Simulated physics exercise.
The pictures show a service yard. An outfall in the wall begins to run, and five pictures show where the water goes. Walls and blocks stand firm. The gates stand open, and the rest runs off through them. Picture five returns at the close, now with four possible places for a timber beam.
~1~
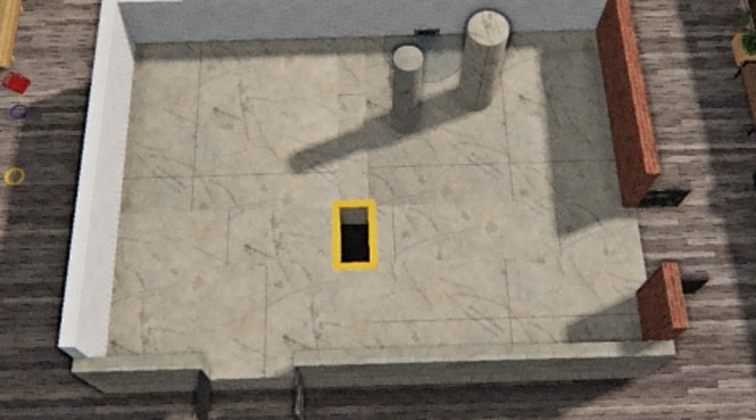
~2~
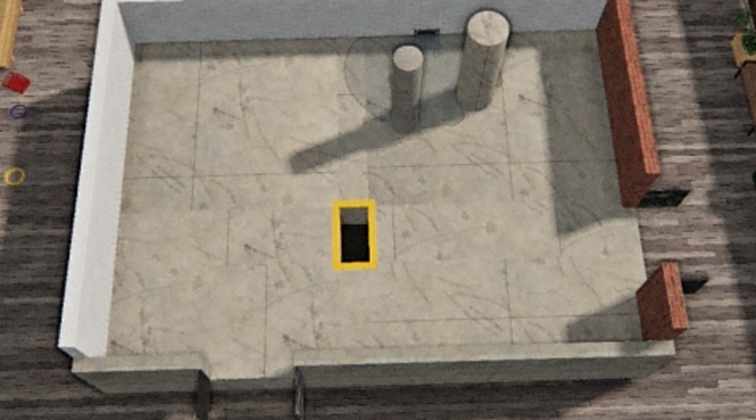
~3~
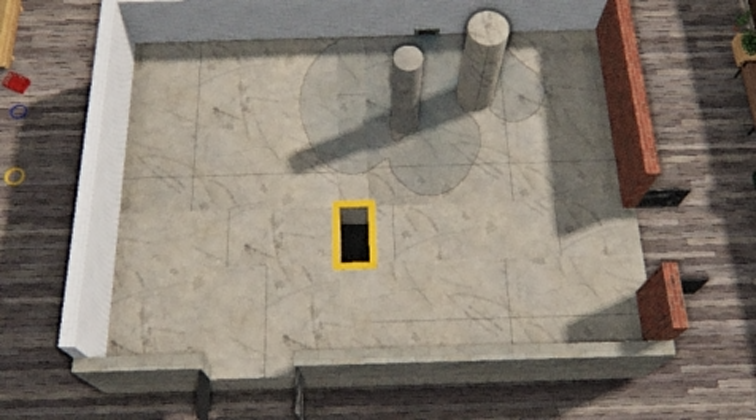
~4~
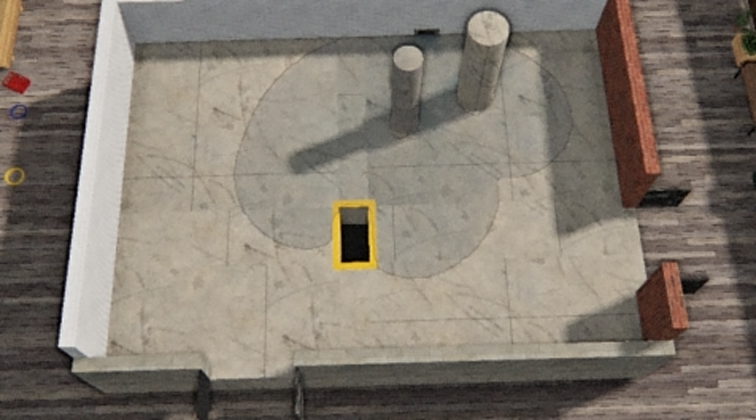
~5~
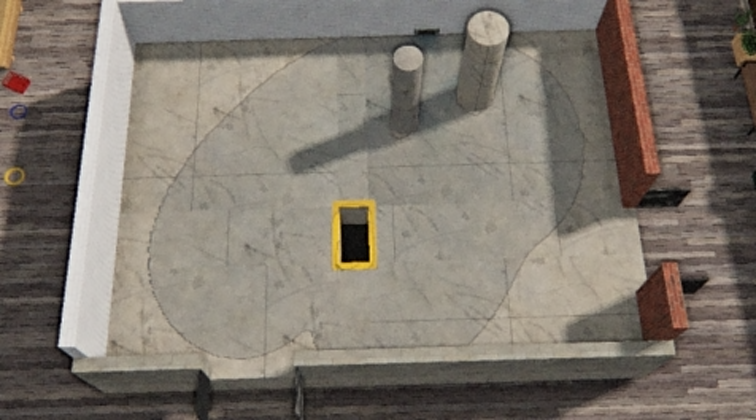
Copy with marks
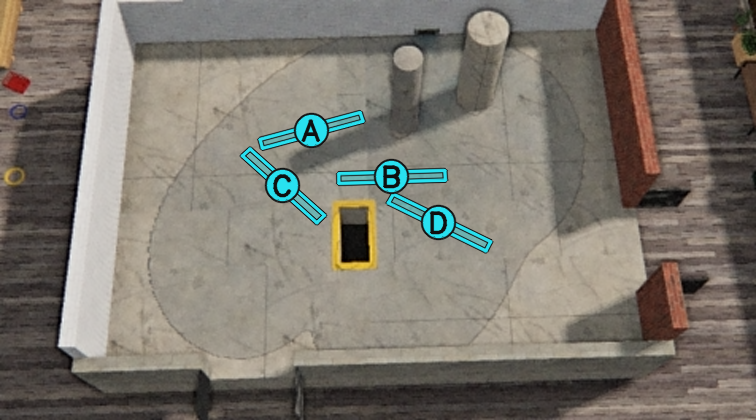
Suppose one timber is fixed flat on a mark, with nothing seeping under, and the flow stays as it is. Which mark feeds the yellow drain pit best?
Take C.
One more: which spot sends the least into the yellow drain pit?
B.
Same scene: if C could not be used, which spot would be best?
It is A.
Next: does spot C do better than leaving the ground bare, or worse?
It is better.
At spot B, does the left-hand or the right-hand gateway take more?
The left one.
On the marked copy, A from (261, 143) to (361, 116); B from (338, 178) to (445, 175); C from (246, 152) to (320, 219); D from (390, 198) to (488, 246).
With A, about 21 % of the stream goes into the yellow drain pit, about 76 % out by the gates.
With B, next to none of the stream goes into the yellow drain pit, about 95 % out by the gates.
With C, about 43 % of the stream goes into the yellow drain pit, about 52 % out by the gates.
With D, about 16 % of the stream goes into the yellow drain pit, about 81 % out by the gates.
